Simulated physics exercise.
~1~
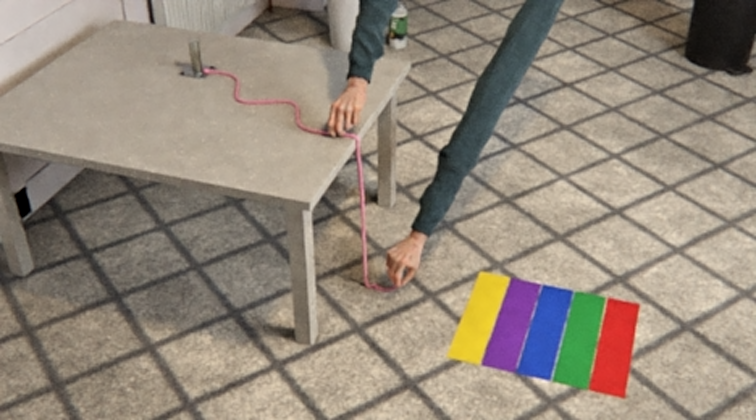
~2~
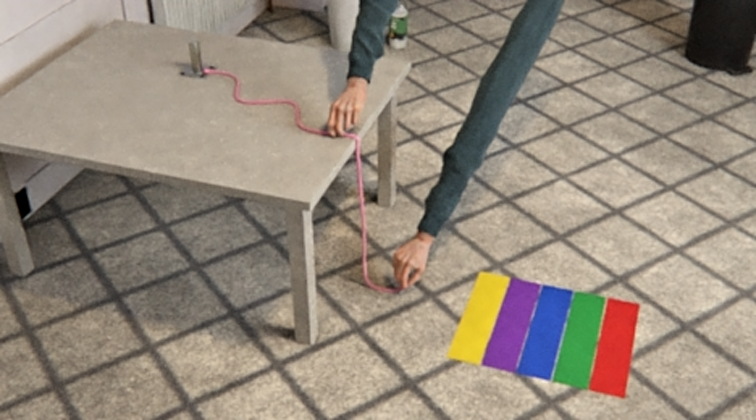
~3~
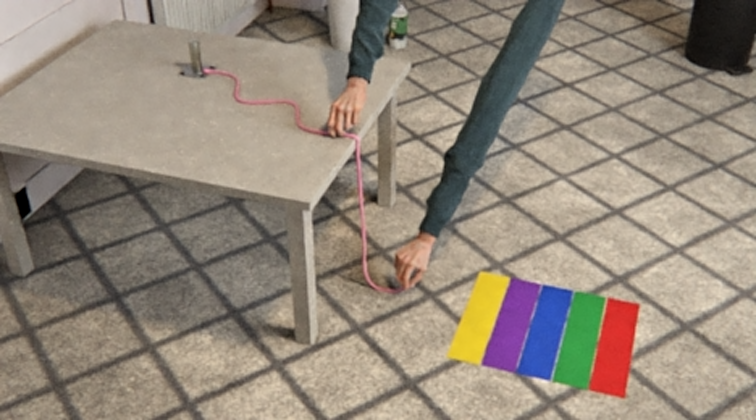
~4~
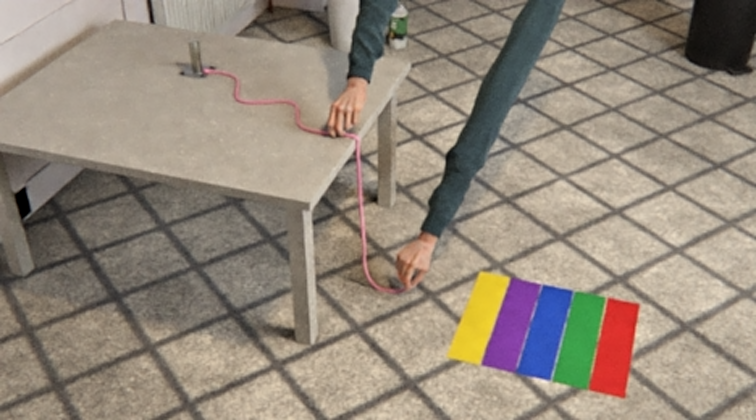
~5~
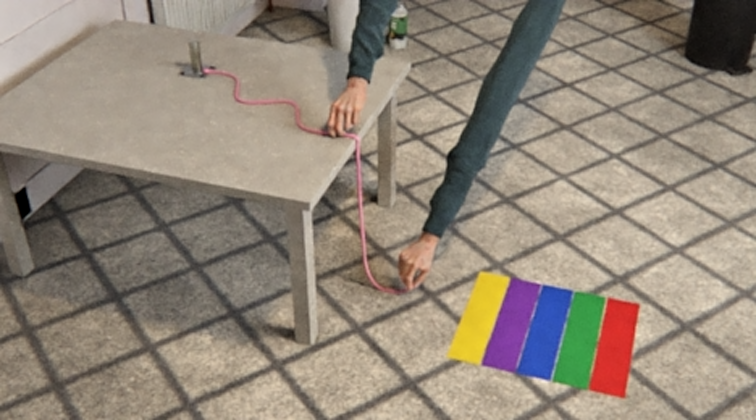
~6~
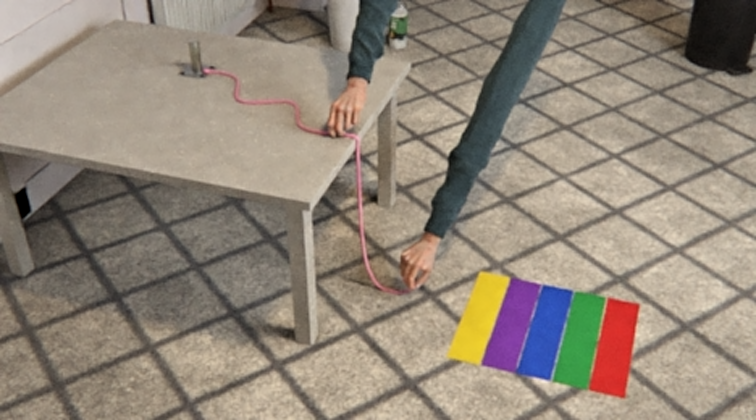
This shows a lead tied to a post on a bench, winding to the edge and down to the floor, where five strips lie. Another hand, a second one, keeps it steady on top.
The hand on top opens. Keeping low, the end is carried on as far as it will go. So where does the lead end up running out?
Over blue.
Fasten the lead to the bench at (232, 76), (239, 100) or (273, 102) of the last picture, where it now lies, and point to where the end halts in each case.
First try around (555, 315), second around (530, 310), third around (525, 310).
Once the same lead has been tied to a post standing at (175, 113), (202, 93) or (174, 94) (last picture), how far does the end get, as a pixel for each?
Roughly (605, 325), then (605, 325), then (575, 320).
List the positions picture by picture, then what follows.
End (401, 284); yellow (469, 344); purple (503, 352); blue (538, 360); green (574, 368); red (610, 376), in the first frame.
End (407, 285); lead through (232, 76) (256, 103) (298, 120) (356, 140) (362, 205) (364, 267), in the second frame.
End (409, 286), in the third frame.
End (411, 286); lead through (232, 76) (256, 103) (298, 120) (356, 140) (361, 204) (365, 267), in the fourth frame.
End (413, 286), in the fifth frame.
End (414, 287); lead through (232, 76) (256, 103) (298, 120) (356, 140) (360, 204) (368, 267), in the sixth frame.
Early on, end near (503, 306); over purple.
Midway, end near (537, 313); over blue.
At the end of the slack, end near (557, 317); over blue. It gets as far as the blue strip.
